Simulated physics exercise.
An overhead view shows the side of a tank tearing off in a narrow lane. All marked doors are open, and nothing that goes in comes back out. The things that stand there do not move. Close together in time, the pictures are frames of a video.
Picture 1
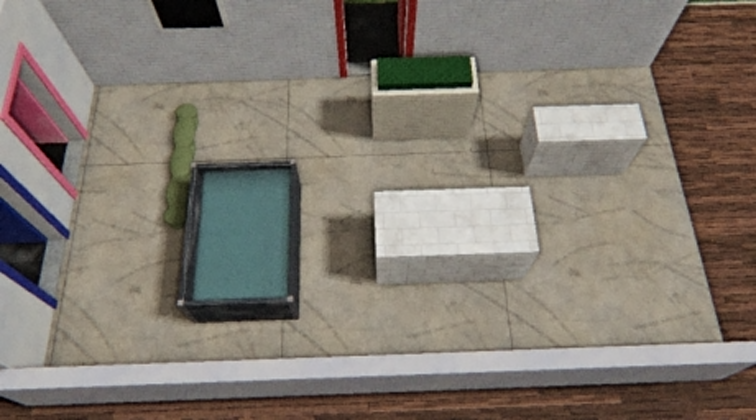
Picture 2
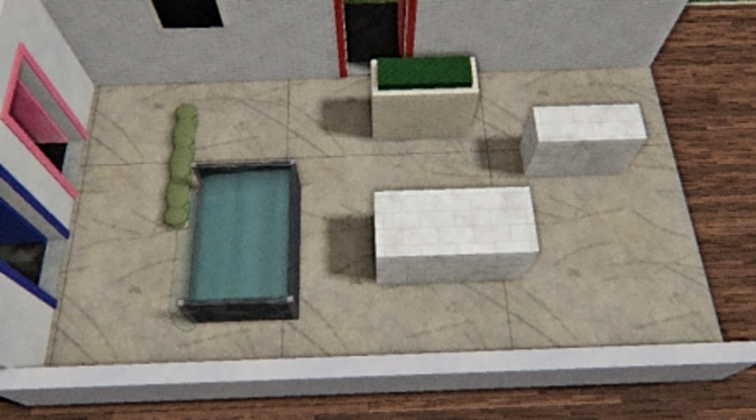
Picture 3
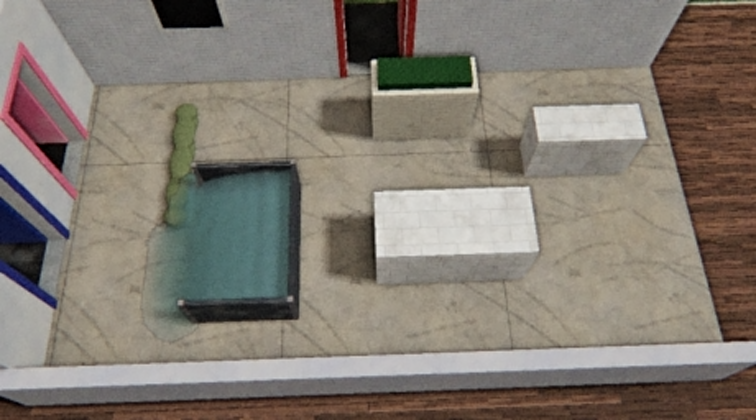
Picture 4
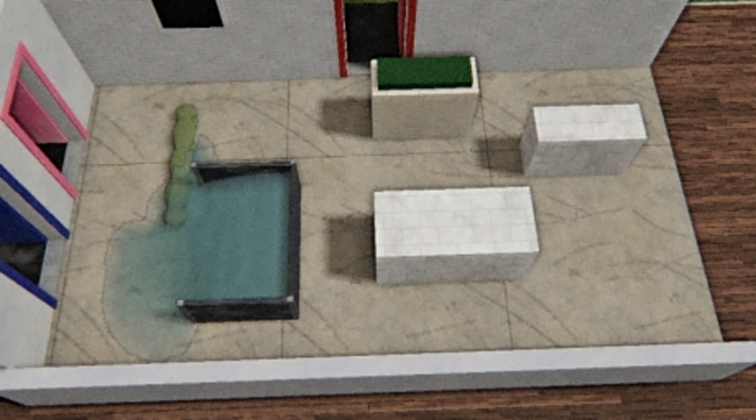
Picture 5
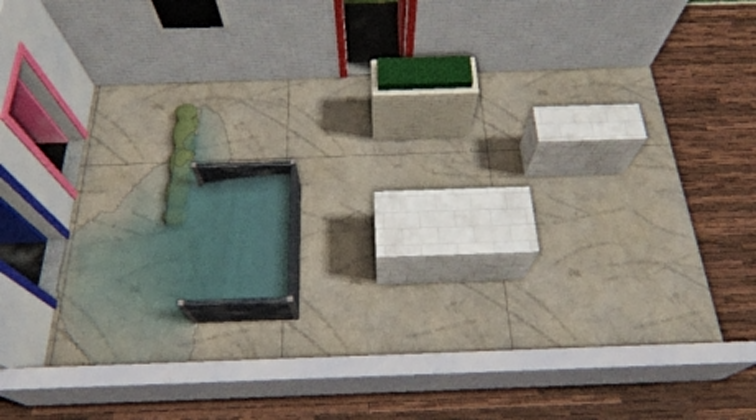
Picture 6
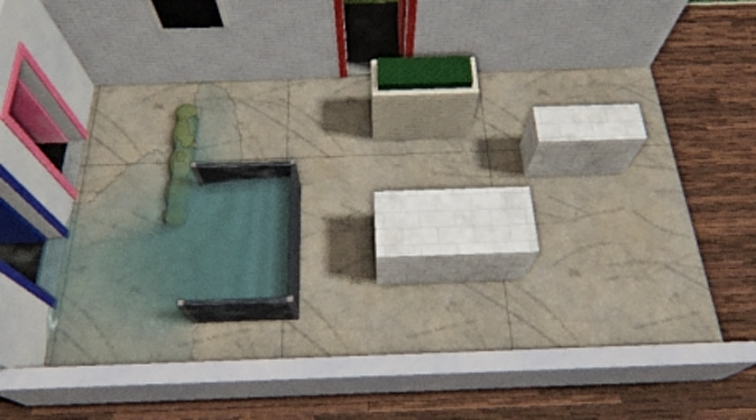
In a walled lane, a tank's left side opening and blue-green water spreading left across the floor and around a green hedge.
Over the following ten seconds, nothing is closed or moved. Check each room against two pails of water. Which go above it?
The red door stays at or below; the pink door goes above; the blue door goes above.
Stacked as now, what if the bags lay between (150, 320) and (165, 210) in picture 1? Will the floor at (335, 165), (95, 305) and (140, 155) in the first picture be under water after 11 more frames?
Reading the three places in turn gives bare, drenched, drenched.
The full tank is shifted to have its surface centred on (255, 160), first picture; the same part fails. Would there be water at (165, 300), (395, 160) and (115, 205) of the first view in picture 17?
So, in the order given, I'd say soaked through, unaffected, soaked through.
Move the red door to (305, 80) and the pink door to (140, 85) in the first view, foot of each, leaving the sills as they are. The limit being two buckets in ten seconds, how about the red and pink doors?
In my view, the red one doesn't reach the mark, while the pink one tops the limit.
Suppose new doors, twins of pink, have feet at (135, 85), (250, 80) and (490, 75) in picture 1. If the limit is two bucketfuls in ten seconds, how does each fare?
Taking each in turn: Runs above, then runs above, then runs below.
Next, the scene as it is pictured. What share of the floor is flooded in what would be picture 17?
Around 25 percent of it.
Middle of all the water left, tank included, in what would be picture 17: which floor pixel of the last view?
It is around (157, 260).
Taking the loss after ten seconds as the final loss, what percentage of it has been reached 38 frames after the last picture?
My figure is about 85 in a hundred.
A moment on, water covers 25 % of the floor; the red door not reached, the pink door under two buckets in, the blue door far over two buckets in.
Next, water covers 25 % of the floor; the red door not reached, the pink door over two buckets in, the blue door far over two buckets in.
Then, water covers 35 % of the floor; the red door wet at the sill, nothing in, the pink door over two buckets in, the blue door far over two buckets in.
Later, water covers 55 % of the floor; the red door wet at the sill, nothing in, the pink door over two buckets in, the blue door far over two buckets in.
In the end, water covers 70 % of the floor; the red door wet at the sill, nothing in, the pink door far over two buckets in, the blue door far over two buckets in.
